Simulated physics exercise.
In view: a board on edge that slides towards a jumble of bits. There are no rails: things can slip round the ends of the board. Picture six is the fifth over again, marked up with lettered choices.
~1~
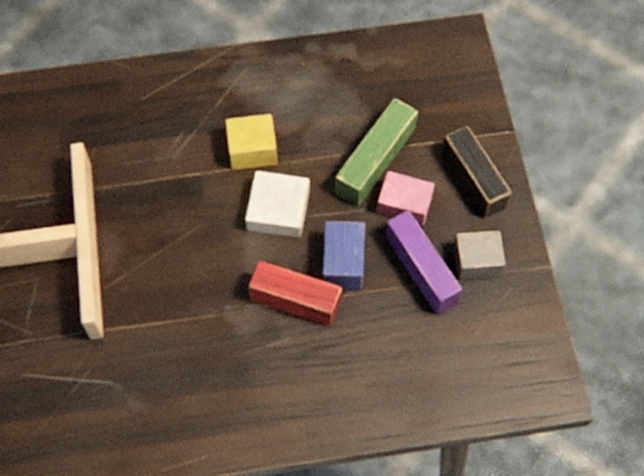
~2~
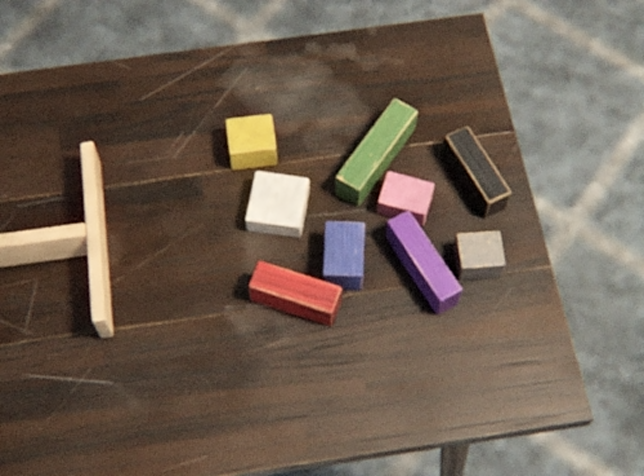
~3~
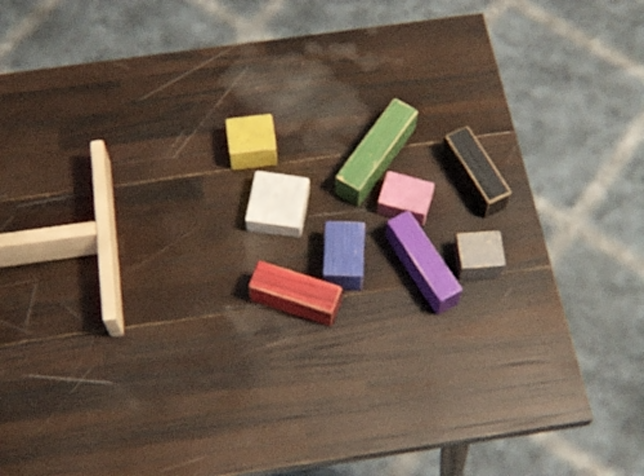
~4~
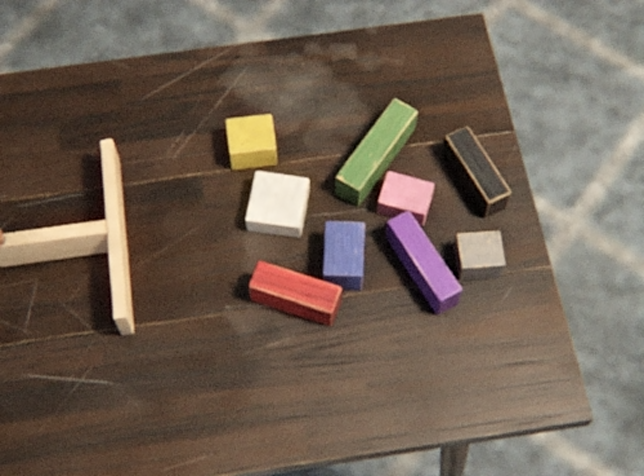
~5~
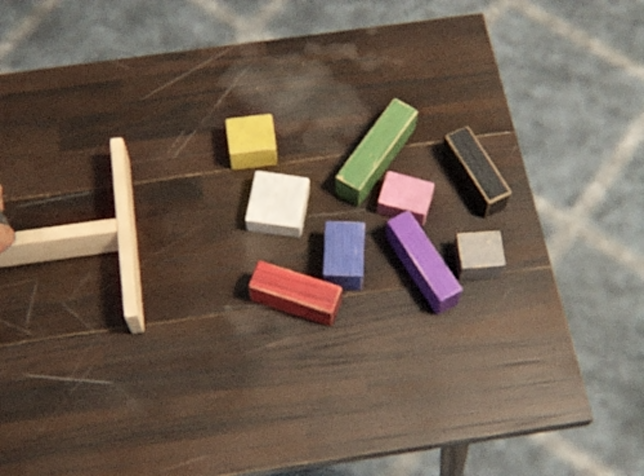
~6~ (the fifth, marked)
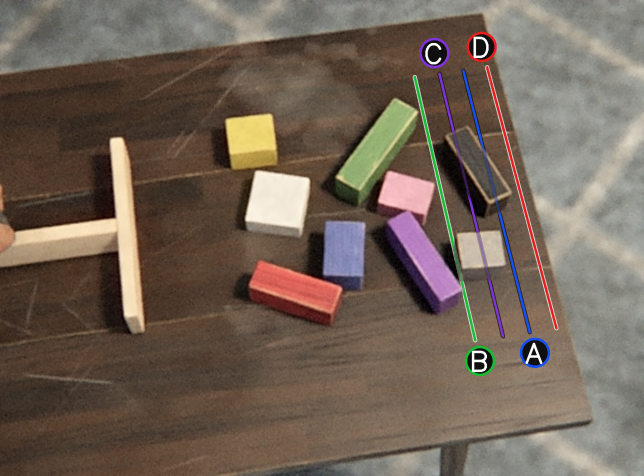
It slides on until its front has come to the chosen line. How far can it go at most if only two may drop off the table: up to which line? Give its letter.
At B, and not beyond.
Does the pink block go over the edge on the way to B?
By then, no.
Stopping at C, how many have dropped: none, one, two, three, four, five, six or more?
By then, four.
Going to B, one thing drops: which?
The black stick.
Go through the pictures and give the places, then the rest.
In the first picture, white block (279, 205); red stick (295, 294); purple stick (423, 263).
In the second picture, board (92, 228); green bar (376, 152).
In the third picture, board (102, 226); blue block (344, 255).
In the fourth picture, board (113, 225); pink block (405, 199).
In the fifth picture, board (123, 223); white block (279, 205); red stick (295, 294); purple stick (423, 263).
On the marked copy, A at (495, 194); B at (443, 201); C at (469, 197); D at (520, 190).
Taking B. A third of the way, board (239, 208); yellow block (260, 140); red stick (304, 293).
Two thirds of the way, board (354, 192); grey block (486, 254); pink block (454, 198).
When it is over, board (441, 180); black stick over the edge; grey block (544, 241); one fallen.
As for the rest, A drops five; C drops four; D drops eight.
